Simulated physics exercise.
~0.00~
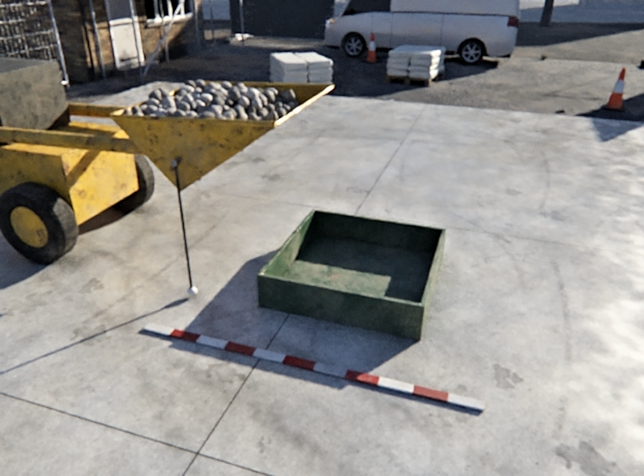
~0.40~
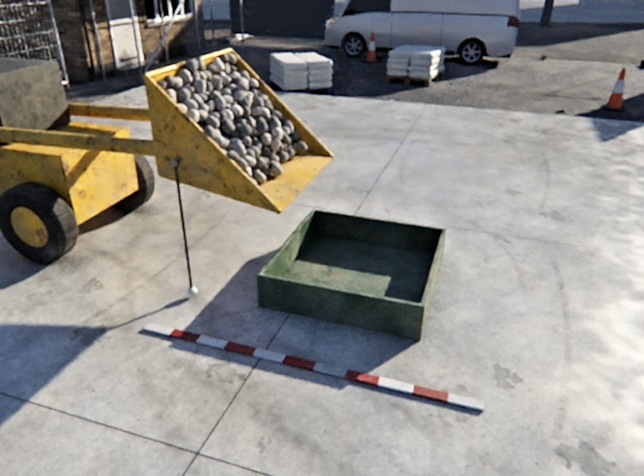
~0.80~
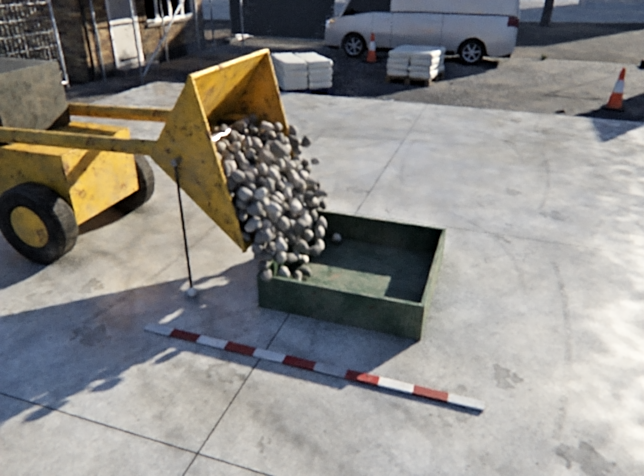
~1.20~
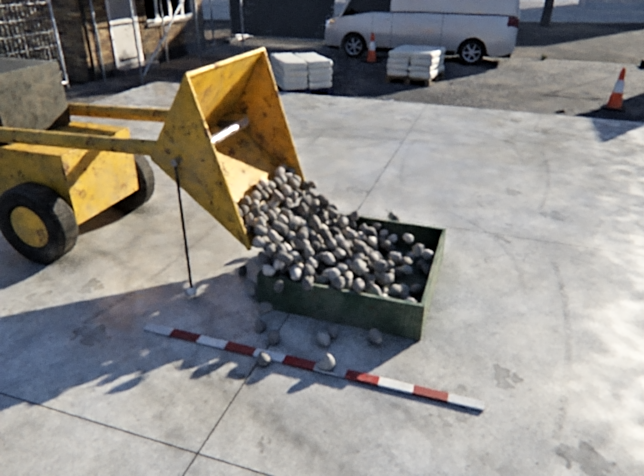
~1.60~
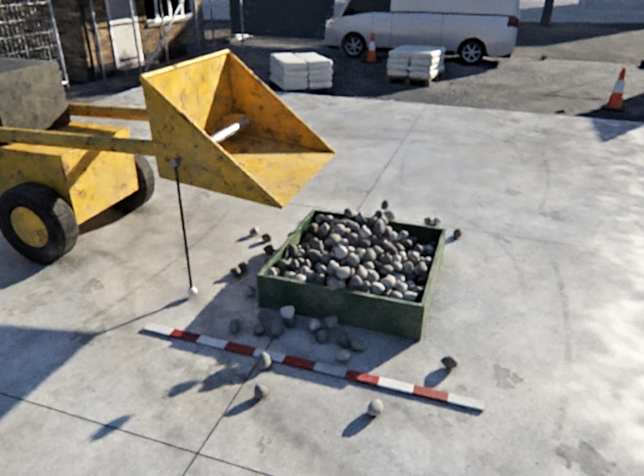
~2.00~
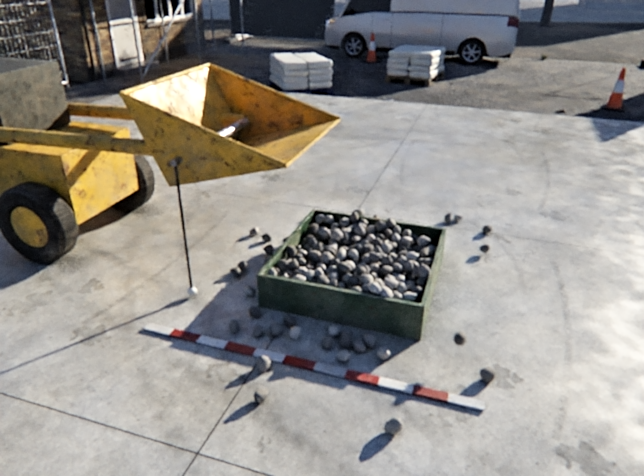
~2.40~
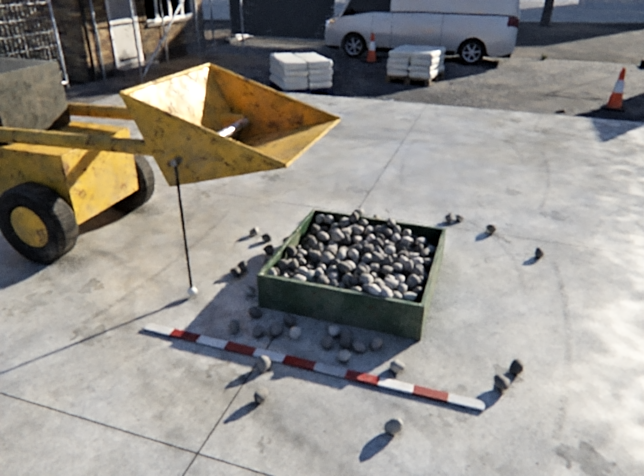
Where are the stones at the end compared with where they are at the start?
At the start the stones sit up in the yellow loader's bucket at the upper left. At the end they are lower and further right, mostly in the green bin, with some scattered on the concrete around it.
